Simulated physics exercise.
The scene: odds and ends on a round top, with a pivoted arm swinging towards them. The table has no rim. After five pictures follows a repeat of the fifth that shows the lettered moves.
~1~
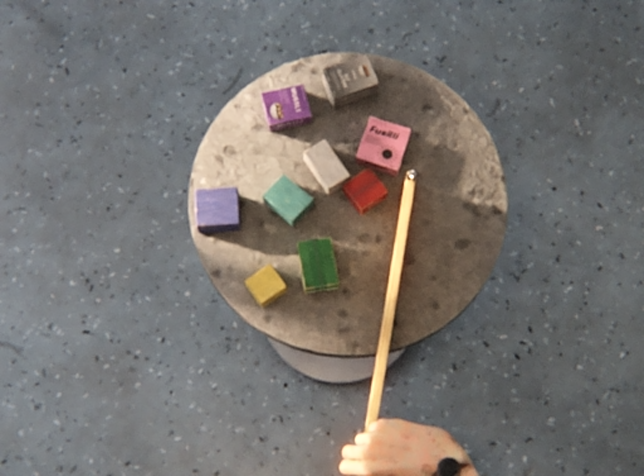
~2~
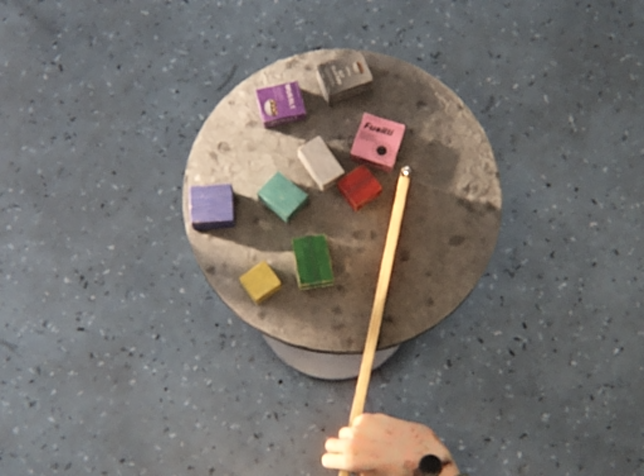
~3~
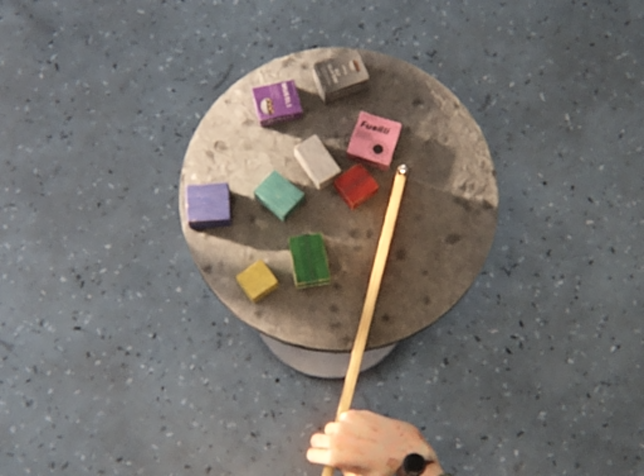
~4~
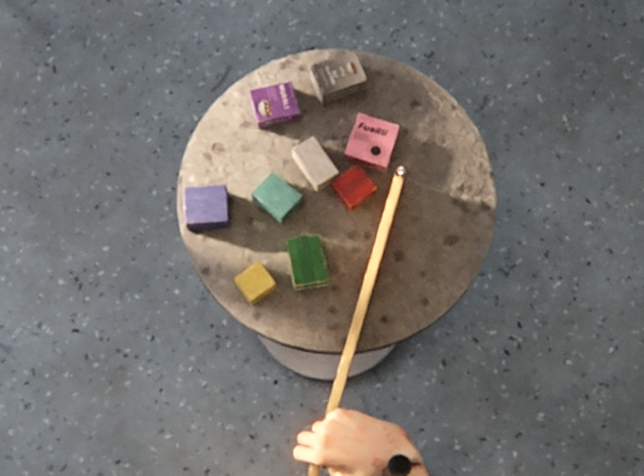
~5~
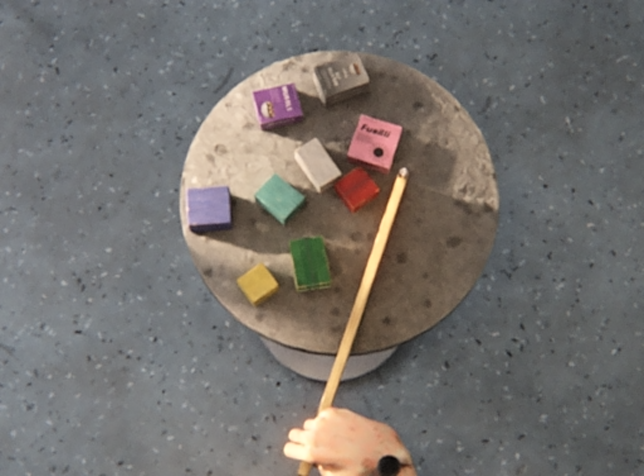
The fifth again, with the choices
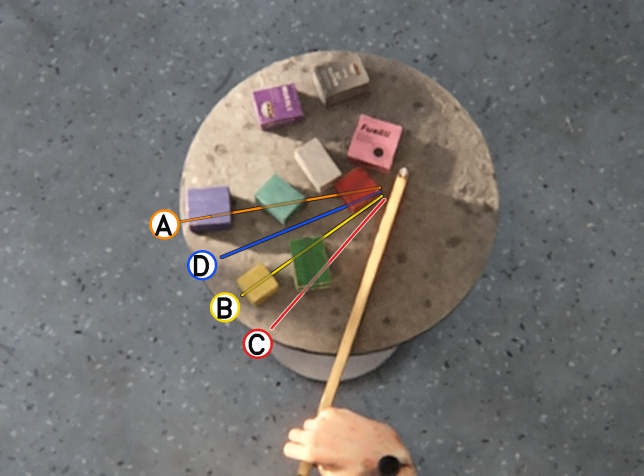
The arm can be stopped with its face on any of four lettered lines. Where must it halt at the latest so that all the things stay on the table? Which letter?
Nothing falls up to A.
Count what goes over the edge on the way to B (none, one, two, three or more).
The count is none.
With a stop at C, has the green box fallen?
No.
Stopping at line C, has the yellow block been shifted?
By then, no.
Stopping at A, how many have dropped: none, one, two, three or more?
The count is none.
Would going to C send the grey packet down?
By then, no.
On the marked copy, A at (296, 202); B at (313, 245); C at (329, 263); D at (302, 224).
With A. Early on, arm (333, 254); green box (295, 250); blue block (209, 209).
Further on, arm (307, 221); yellow block (233, 242); green box (260, 219).
At the end, arm (299, 195); blue block (191, 174); yellow block (222, 198); nothing has fallen.
As for the rest, B is safe but short; C is safe but short; D is safe but short.
